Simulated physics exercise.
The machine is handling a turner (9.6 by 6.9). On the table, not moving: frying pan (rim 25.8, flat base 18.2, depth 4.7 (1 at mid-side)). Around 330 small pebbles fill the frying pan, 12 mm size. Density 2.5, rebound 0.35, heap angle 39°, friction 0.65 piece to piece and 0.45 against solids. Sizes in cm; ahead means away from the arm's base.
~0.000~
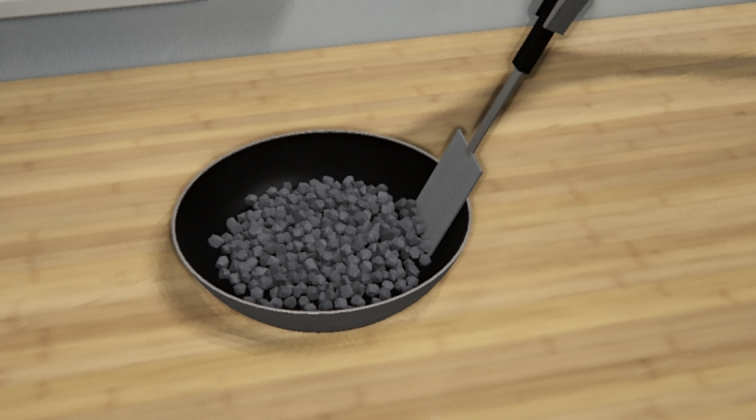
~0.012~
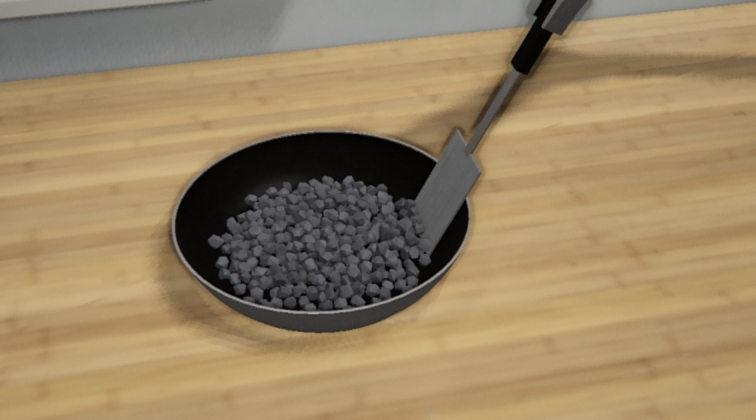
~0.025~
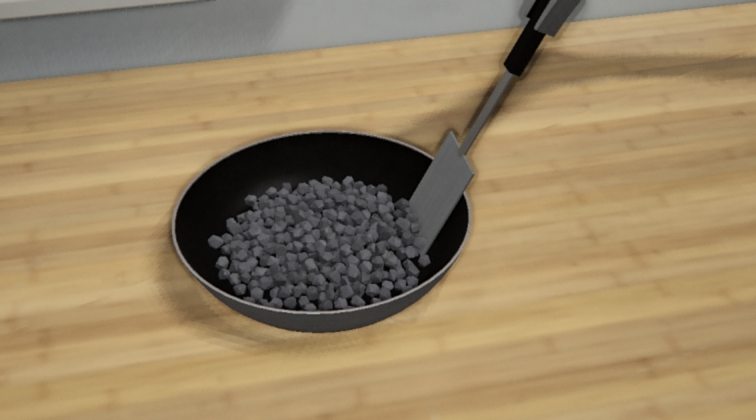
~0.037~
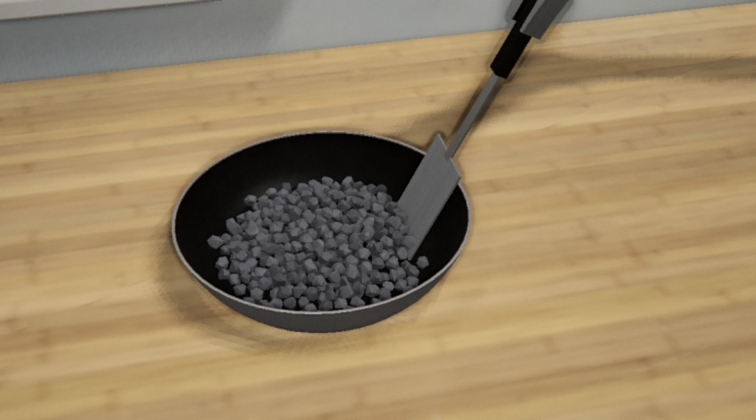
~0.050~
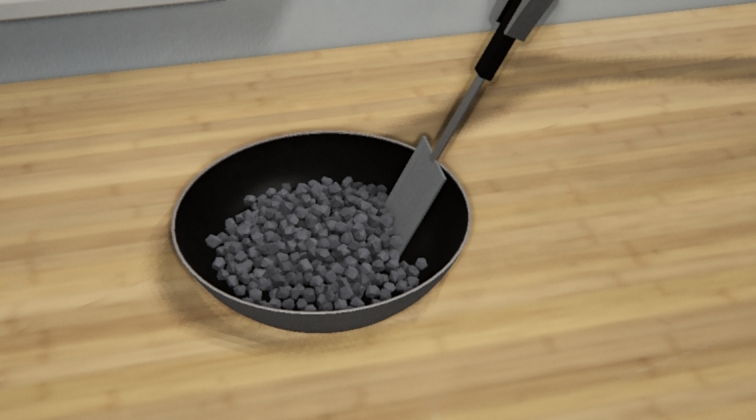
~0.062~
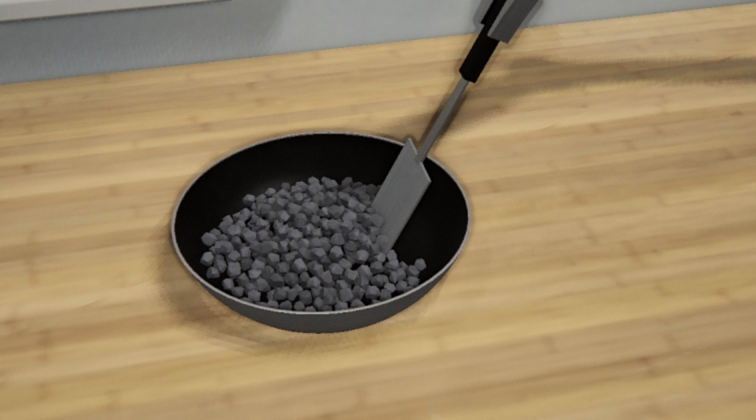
To begin with, a black frying pan filled with small grey pebbles sits on a wooden surface, with a tilted metal turner resting inside its right side. The turner barely moves at first, then slides left, pushing nearby pebbles leftward and exposing more dark pan behind it while the pan stays still.
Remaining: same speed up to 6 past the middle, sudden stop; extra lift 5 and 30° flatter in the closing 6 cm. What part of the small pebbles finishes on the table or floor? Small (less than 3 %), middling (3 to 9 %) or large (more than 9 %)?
Share on the table or floor: Middling (3 to 9 %).
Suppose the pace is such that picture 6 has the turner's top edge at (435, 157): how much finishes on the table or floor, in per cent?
Some 0 per cent.
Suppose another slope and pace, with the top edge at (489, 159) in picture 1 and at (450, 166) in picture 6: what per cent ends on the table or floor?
Some 5 per cent.
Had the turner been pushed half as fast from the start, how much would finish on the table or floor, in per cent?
Then about 0 per cent.
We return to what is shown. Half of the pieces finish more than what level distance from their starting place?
Some 4 cm.
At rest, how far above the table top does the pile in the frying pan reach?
Some 5.5 cm.
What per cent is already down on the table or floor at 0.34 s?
Some 4 per cent.
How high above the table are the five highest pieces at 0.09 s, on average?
About 5 cm.
After 0.09 s, sloping 63°, highest piece 5 above the table; 327 in the frying pan.
After 0.12 s, sloping 52°, highest piece 6 above the table; 327 in the frying pan.
After 0.34 s, sloping 33°, highest piece 5 above the table; 309 in the frying pan, 15 on the table or floor, 3 on the blade or in flight.
After 1.39 s, sloping 33°, highest piece 5 above the table; 309 in the frying pan, 18 on the table or floor.
At rest, 309 in the frying pan, 18 on the table or floor. That is 6 % on the table or floor.
